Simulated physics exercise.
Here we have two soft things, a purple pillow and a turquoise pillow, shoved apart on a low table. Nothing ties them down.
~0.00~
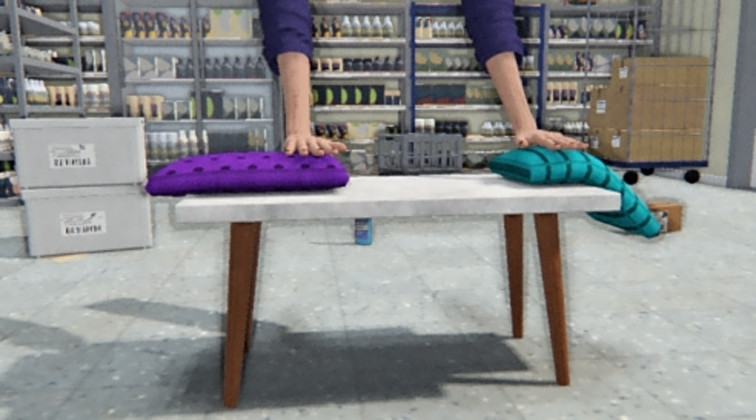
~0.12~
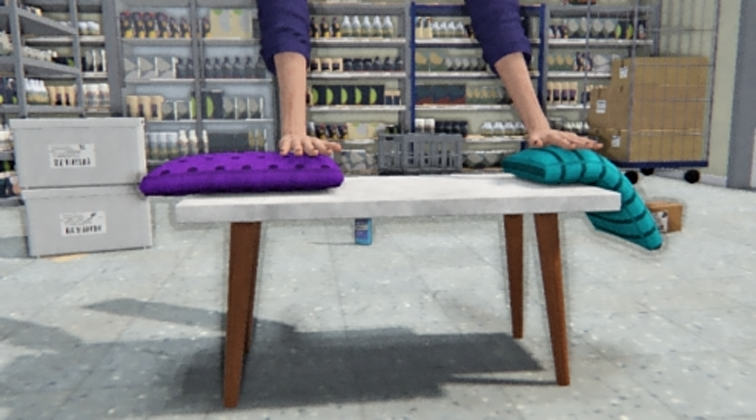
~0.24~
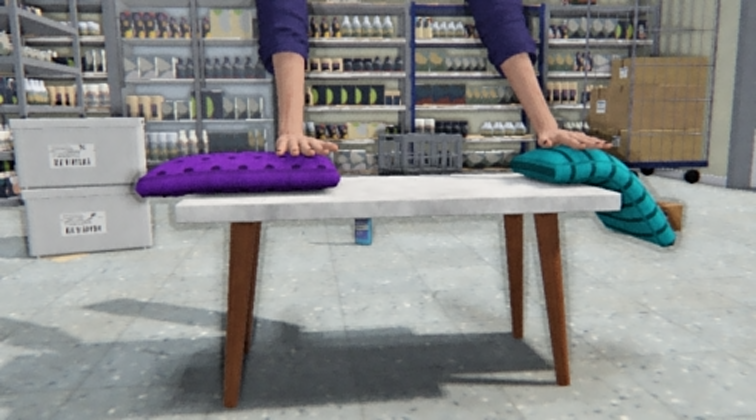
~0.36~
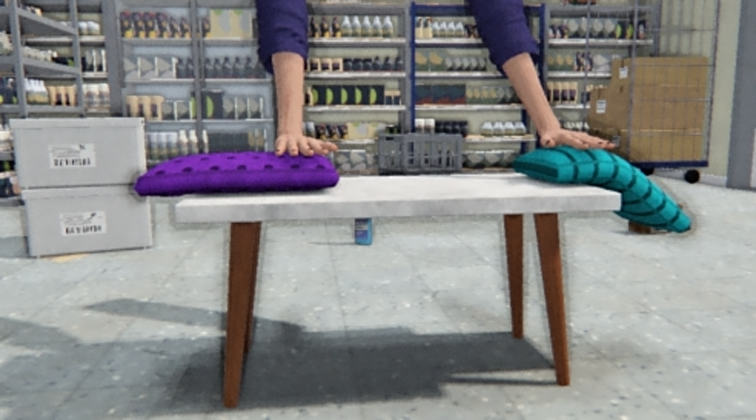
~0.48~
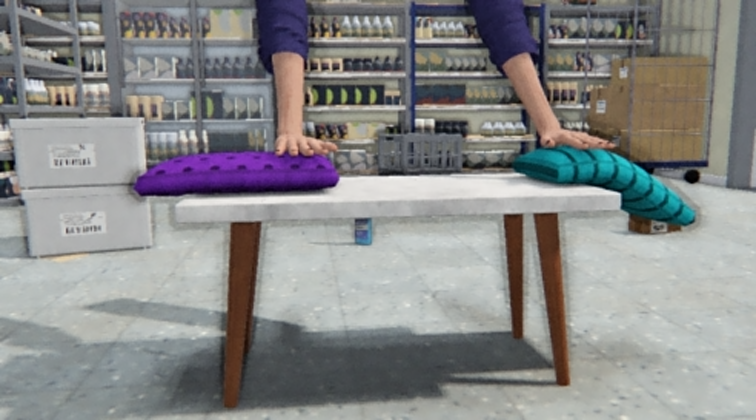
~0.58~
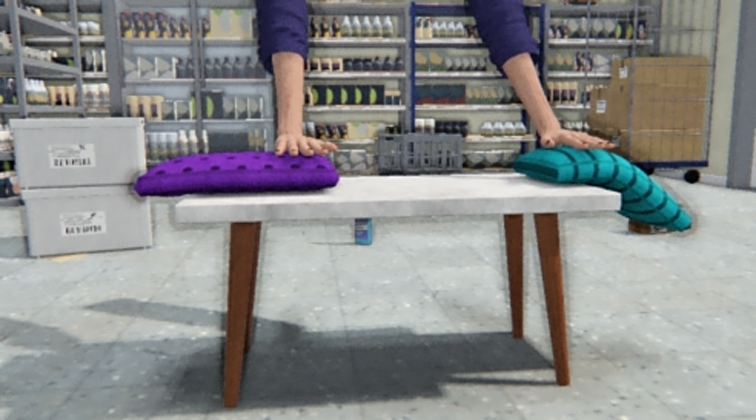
Two pillows, purple on the left and turquoise on the right, are pushed slightly apart on a low table by a pair of hands; the turquoise one's overhanging end dips, swings up and sways slightly as the hands stay on them.
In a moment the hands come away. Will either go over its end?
As it turns out, the purple pillow remains on top; the turquoise pillow goes down.
By 0.90 s, purple pillow unmoved; turquoise pillow falling near (608, 250).
By 1.20 s, purple pillow unmoved; turquoise pillow on the floor near (664, 324).
When it is over, purple pillow unmoved; turquoise pillow on the floor near (674, 335). The purple pillow holds its place and the turquoise pillow slumps off the end.
